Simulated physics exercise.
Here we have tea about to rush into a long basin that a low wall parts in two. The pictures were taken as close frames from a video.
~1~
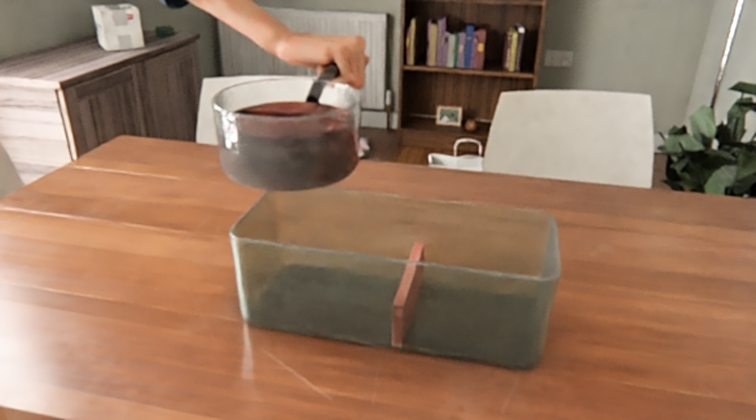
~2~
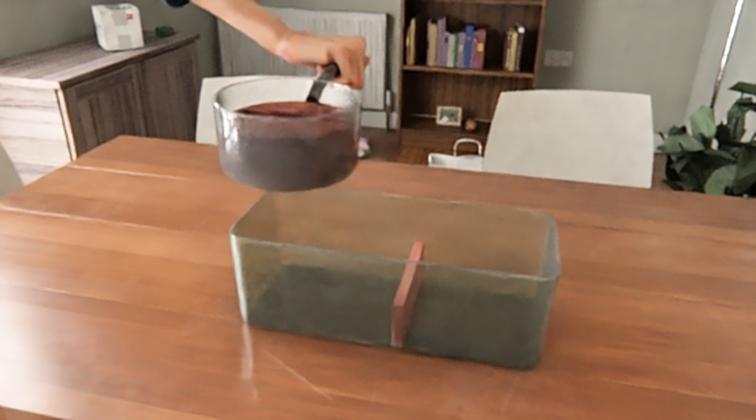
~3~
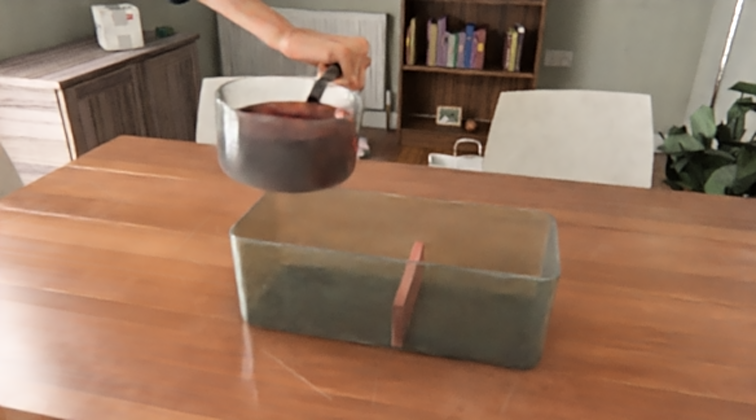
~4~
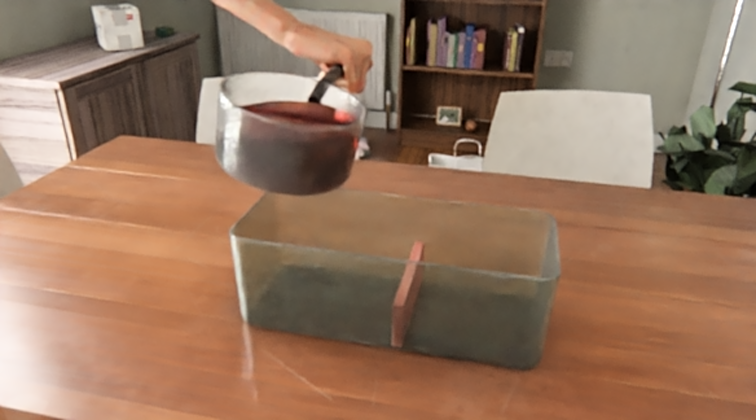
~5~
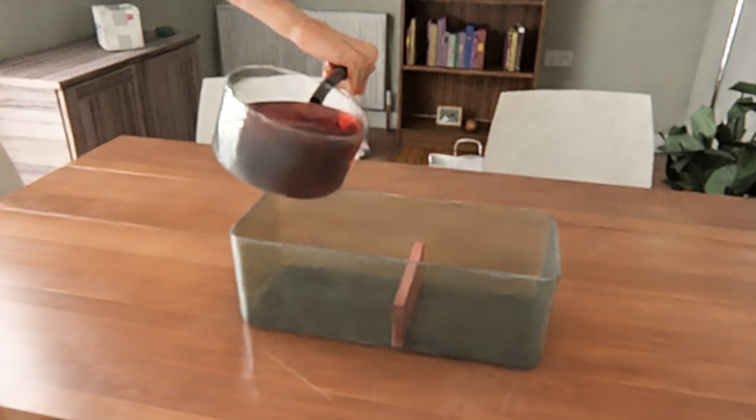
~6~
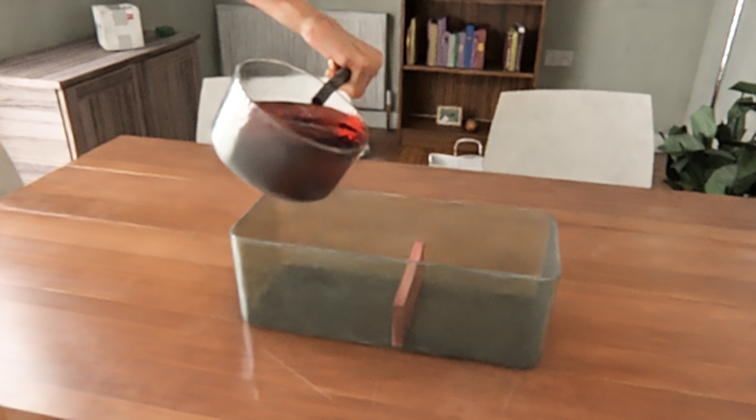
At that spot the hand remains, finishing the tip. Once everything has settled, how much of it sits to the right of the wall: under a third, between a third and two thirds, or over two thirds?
The share right of the wall is the low band, below one third.
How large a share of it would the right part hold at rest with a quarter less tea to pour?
Around 5 percent, more or less.
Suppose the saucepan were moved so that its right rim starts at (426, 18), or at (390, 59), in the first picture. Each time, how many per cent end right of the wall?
Roughly 85 in a hundred the first time and 65 in a hundred the second.
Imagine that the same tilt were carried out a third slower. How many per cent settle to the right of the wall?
About 25 %.
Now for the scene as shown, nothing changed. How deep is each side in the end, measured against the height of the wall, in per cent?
Once still, it is 50 % on the left and 10 % on the right.
A moment on, the saucepan is tipped on its side and 35 per cent is still to pour, 29 is left of the wall and 7 right of it.
Next, the saucepan is tipped right over and 10 per cent is still to pour, 74 is left of the wall and 12 right of it.
Then the saucepan is tipped right over and 2 per cent is still to pour, 77 is left of the wall and 12 right of it.
Later the saucepan is tipped right over and 0 per cent is still to pour, 80 is left of the wall and 12 right of it.
At rest 80 per cent lies left of the wall, 12 right of it and 7 outside.
